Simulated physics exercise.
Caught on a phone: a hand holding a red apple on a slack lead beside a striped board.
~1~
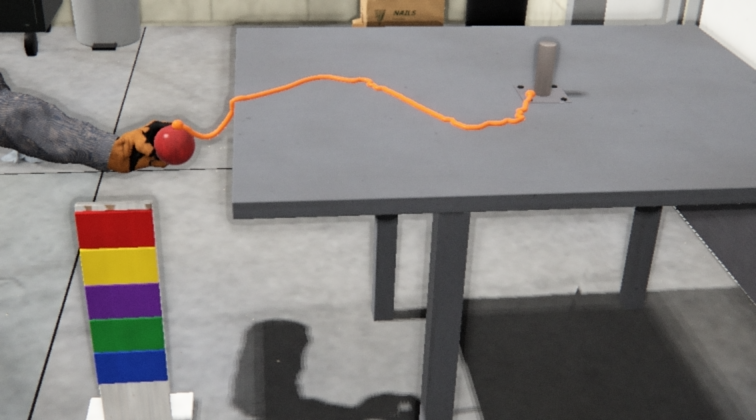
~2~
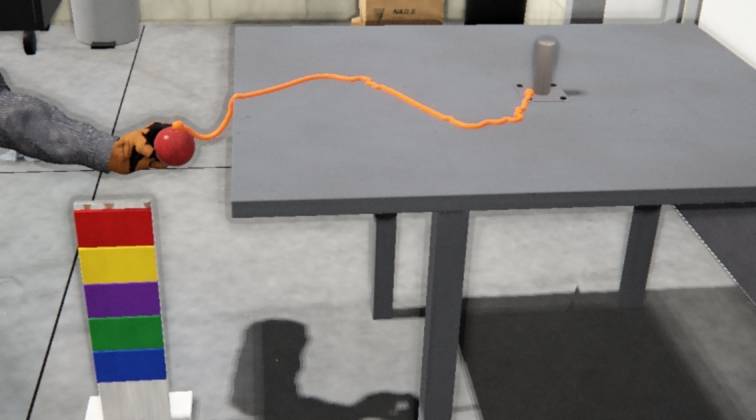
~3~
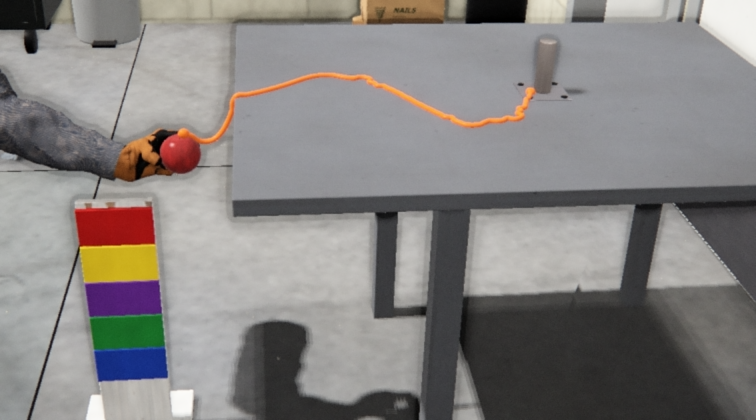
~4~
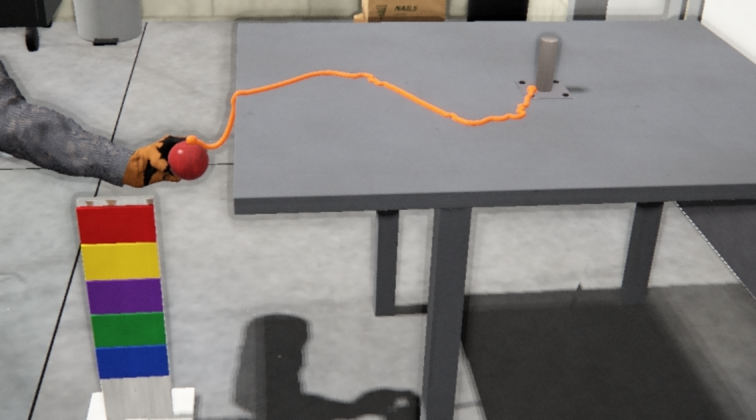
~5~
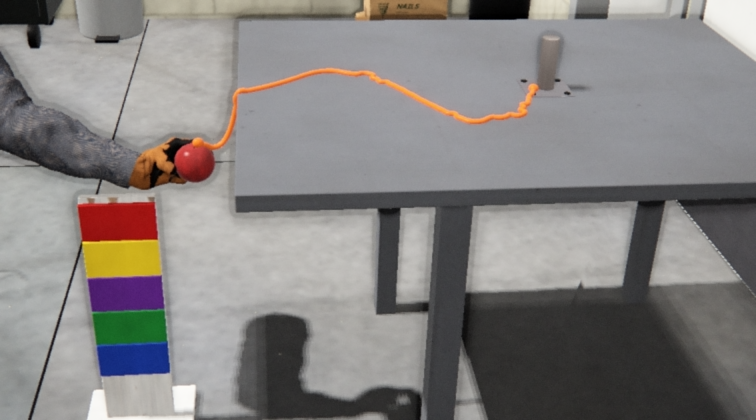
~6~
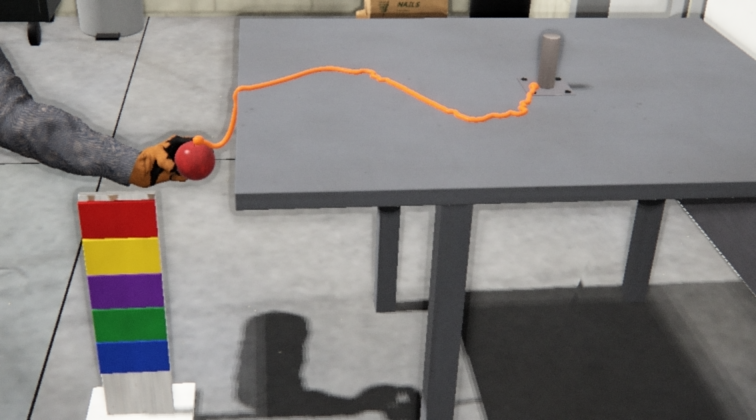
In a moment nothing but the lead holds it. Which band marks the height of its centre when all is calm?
The lead holds its middle at green.
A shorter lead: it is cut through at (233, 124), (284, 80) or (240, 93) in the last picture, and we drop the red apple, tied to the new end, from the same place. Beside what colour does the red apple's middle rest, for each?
Taking them in turn: Purple; red; yellow.
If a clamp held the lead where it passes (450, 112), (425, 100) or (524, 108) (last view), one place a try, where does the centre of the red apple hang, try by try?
In that order: (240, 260), (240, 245) and (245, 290).
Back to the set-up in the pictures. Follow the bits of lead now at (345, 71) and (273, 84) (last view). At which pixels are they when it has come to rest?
The first at (238, 132), the second at (243, 213).
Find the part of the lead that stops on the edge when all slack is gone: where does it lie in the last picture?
Near (369, 72).
Early on, apple near (251, 309); level with green.
Midway, apple near (242, 328); level with green.
Finally, apple near (248, 330); level with green. At green.
